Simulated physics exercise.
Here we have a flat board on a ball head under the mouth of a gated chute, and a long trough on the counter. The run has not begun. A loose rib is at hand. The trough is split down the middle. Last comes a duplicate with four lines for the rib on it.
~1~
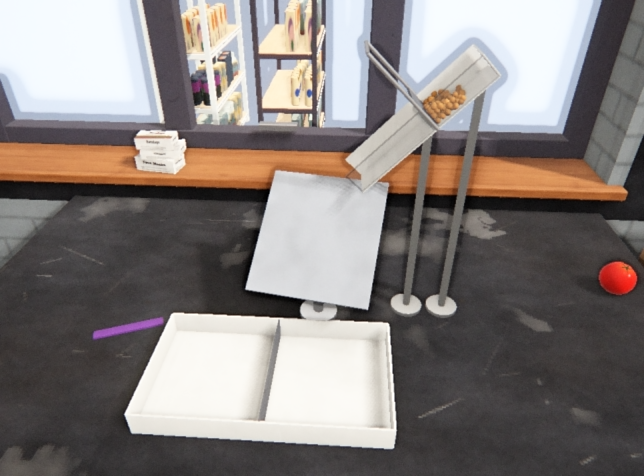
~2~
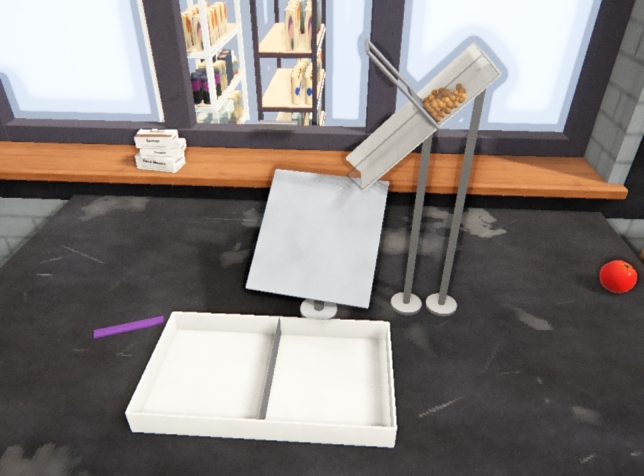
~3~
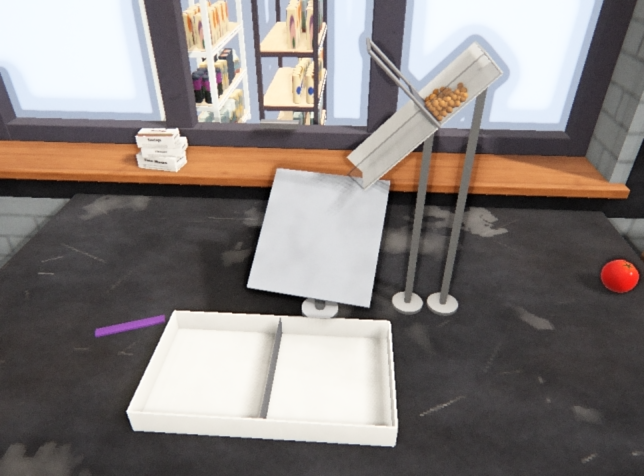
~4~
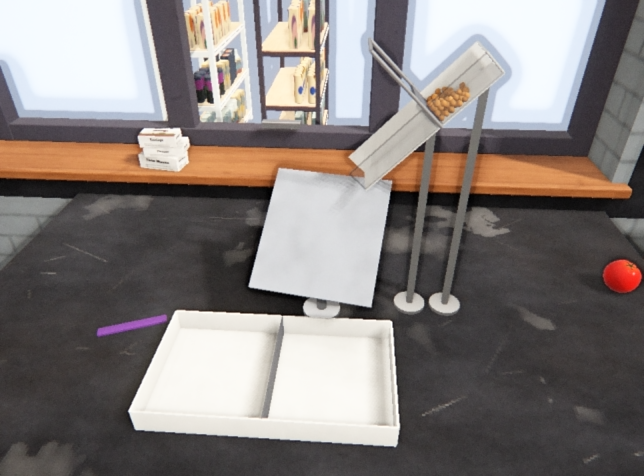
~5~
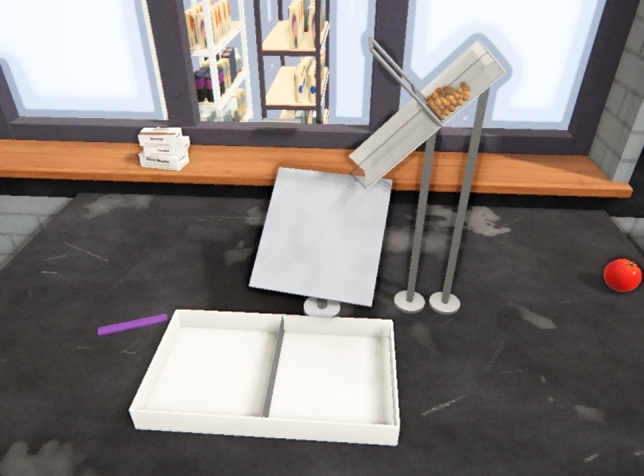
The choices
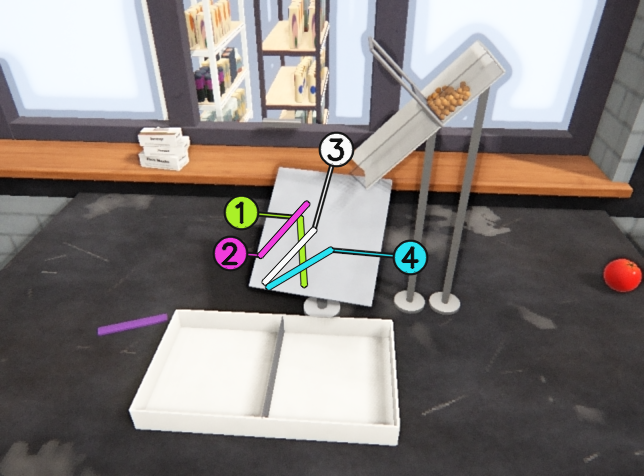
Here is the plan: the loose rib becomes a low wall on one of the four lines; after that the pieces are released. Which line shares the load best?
Best: 3.
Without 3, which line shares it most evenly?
That would be 2.
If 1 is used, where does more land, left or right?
The right half.
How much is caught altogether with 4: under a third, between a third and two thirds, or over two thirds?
Line 4 gives over two thirds.
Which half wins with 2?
Left.
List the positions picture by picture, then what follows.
Load behind the gate (444, 102), roasted chickpeas; lip of the chute (362, 183), sloping fairly steeply, in the first picture.
Middle of the board (319, 234), tilted fairly steeply; middle of its low edge (305, 298); of its high edge (331, 175), in the second picture.
Front corners of the trough (128, 412) and (397, 428); front end of its middle wall (260, 420); gate still shut (414, 95), in the third picture.
Middle of the load (447, 99); lip (365, 181), in the fourth picture.
Middle of the load (448, 98); lip (366, 180), in the fifth picture.
On the marked copy, line 1 from (300, 217) to (304, 284); line 2 from (306, 204) to (260, 255); line 3 from (313, 230) to (265, 282); line 4 from (330, 250) to (268, 287).
With 1, of what is caught, about a tenth in the left half, almost all in the right.
With 2, of what is caught, the larger part in the left half, roughly a quarter in the right.
With 3, of what is caught, roughly half in the left half, roughly half in the right.
With 4, of what is caught, almost all in the left half, just a few in the right.
